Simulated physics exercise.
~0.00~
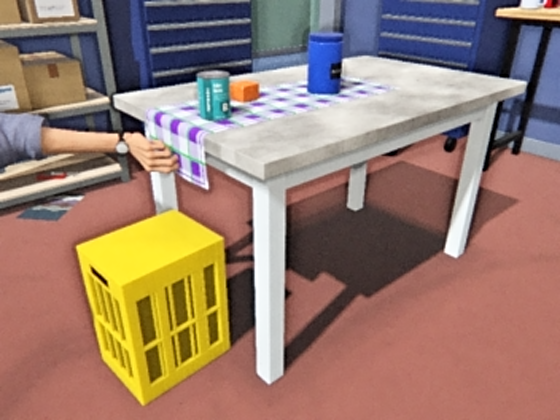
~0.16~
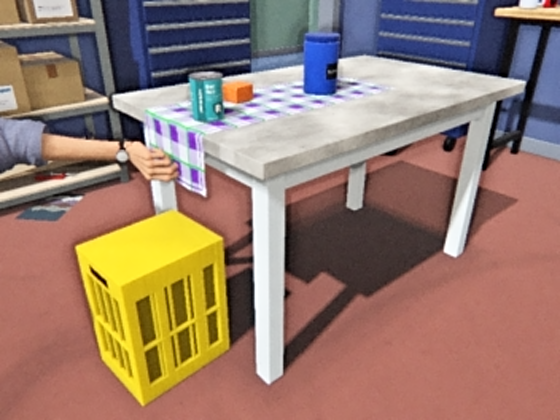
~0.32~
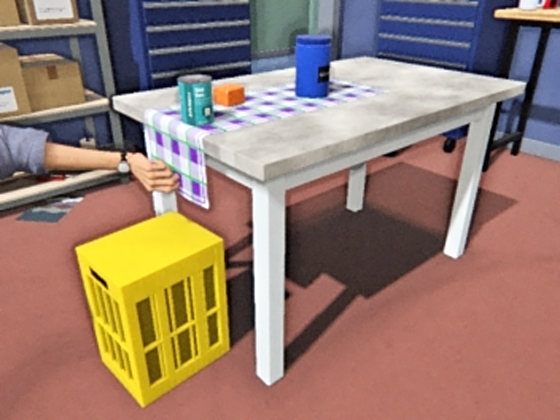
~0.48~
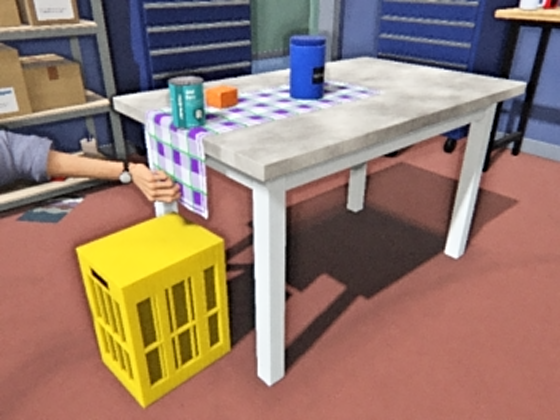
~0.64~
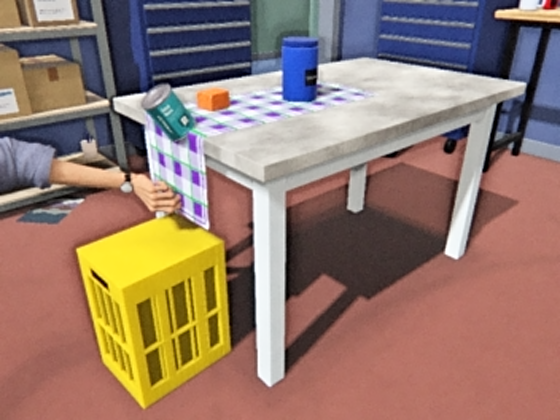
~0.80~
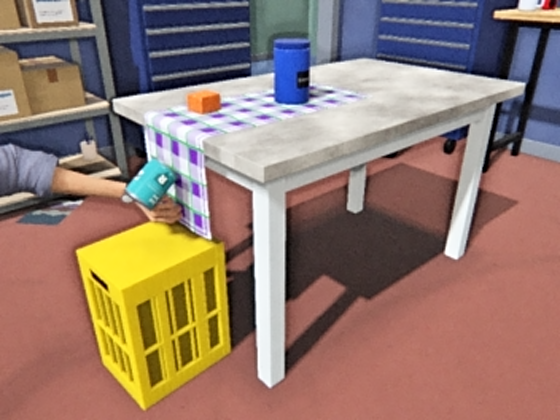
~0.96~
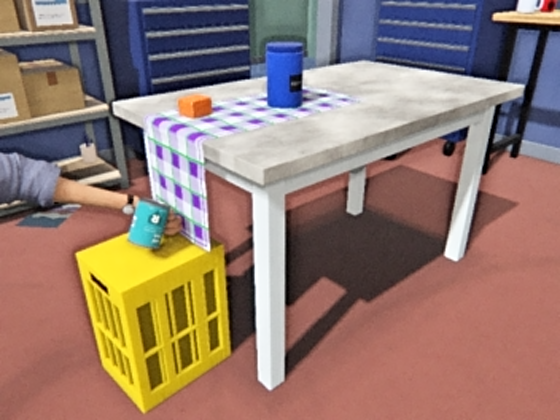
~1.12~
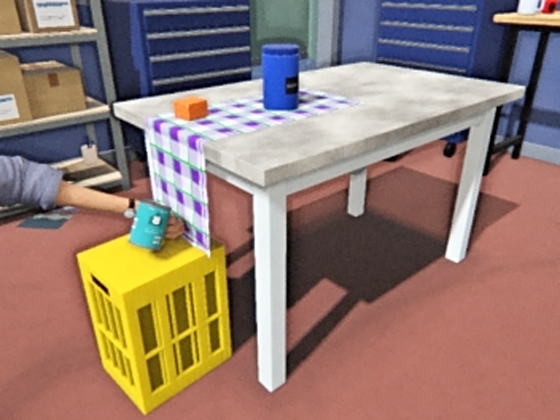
In the video, a hand slowly pulls a checkered purple cloth down over the left end of a table, carrying a turquoise tin, orange block and blue canister leftward. The tin tips off and comes to rest on the yellow crate below, while the block and upright canister remain on the table.
